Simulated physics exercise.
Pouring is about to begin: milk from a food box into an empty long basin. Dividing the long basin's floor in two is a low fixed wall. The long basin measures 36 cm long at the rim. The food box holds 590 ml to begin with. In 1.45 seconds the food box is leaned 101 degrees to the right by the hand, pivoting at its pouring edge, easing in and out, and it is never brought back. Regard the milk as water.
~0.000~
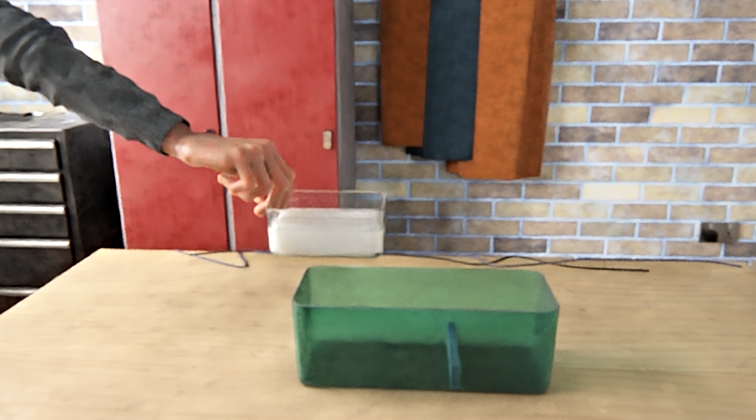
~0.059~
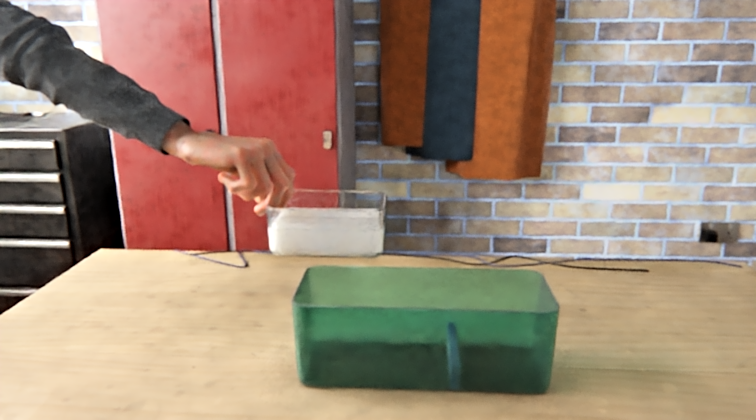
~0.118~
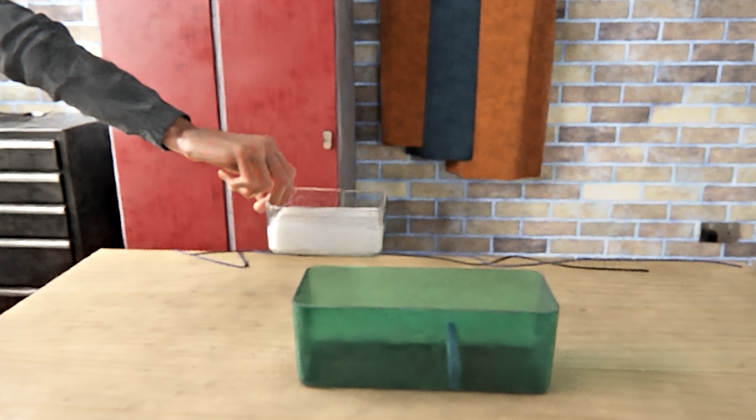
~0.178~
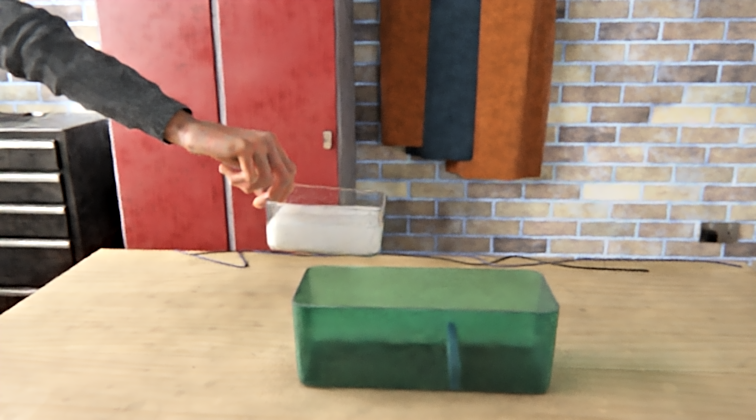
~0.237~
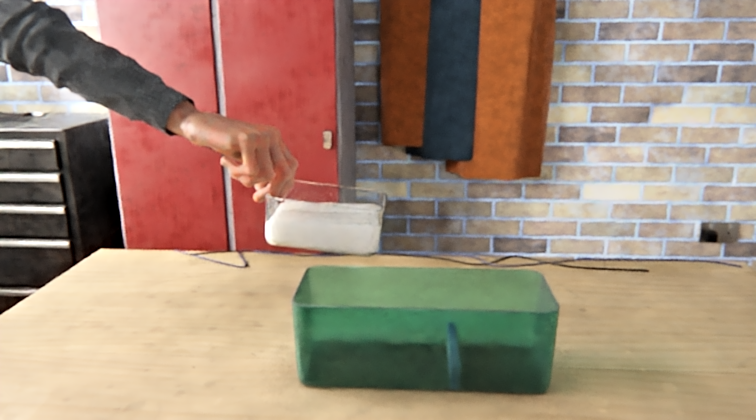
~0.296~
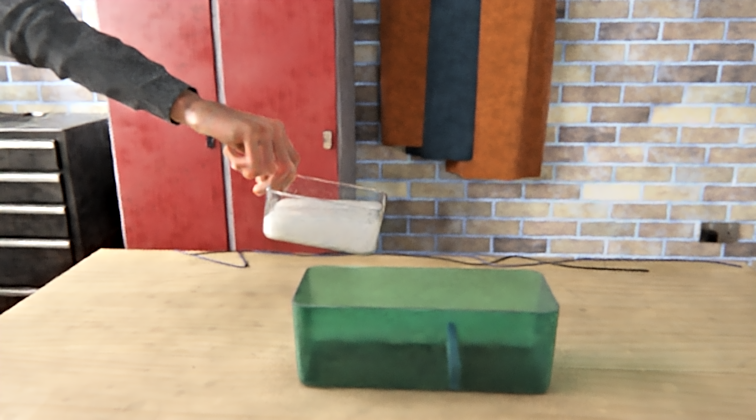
We see a hand holding a small clear box of white liquid behind a long, translucent green basin on a wooden table; after staying nearly level, the box tilts slightly to the right as the hand rises a little.
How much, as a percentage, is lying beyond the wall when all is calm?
Around 49 per cent lies beyond the wall.
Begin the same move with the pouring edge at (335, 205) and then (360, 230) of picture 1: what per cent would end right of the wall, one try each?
10 then 5 %.
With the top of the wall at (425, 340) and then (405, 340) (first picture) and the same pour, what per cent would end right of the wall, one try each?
Roughly 90 per cent, then 95 per cent.
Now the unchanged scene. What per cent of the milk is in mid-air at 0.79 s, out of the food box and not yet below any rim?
About 32 per cent.
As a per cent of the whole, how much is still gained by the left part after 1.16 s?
Around 24 in a hundred.
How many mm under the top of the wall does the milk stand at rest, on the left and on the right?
On the left it's about 26 mm; on the right, about 18 mm.
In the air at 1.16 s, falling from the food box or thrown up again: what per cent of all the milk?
Near 12 percent.
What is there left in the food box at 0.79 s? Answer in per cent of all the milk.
Some 58 % of it is still there.
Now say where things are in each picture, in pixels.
In the first frame, it leans 0°; its right rim is at (385, 203); the milk meets the walls at (277, 216) and (383, 218); the long basin's rim runs from (300, 285) to (550, 291); the wall's top is at (453, 343).
In the second frame, it leans 0°; its right rim is at (385, 203); the milk meets the walls at (277, 217) and (383, 217).
In the third frame, it leans 2°; its right rim is at (385, 203); the milk meets the walls at (277, 215) and (383, 216).
In the fourth frame, it leans 4°; its right rim is at (385, 203); the milk meets the walls at (276, 213) and (383, 215).
In the fifth frame, it leans 7°; its right rim is at (385, 203); the milk meets the walls at (276, 210) and (381, 213).
In the sixth frame, it leans 10°; its right rim is at (385, 203); the milk meets the walls at (274, 207) and (381, 210).
Then, 0.79 s in, the tilt is 58° and 59 per cent is still to pour, 8 is left of the wall and 0 right of it.
Then, 1.16 s in, the tilt is 91° and 13 per cent is still to pour, 26 is left of the wall and 48 right of it.
Then, 1.54 s in, the tilt is 101° and 1 per cent is still to pour, 48 is left of the wall and 49 right of it.
Then, 1.95 s in, the tilt is 101° and 0 per cent is still to pour, 50 is left of the wall and 49 right of it.
Finally, 50 per cent lies left of the wall, 49 right of it and 1 outside.
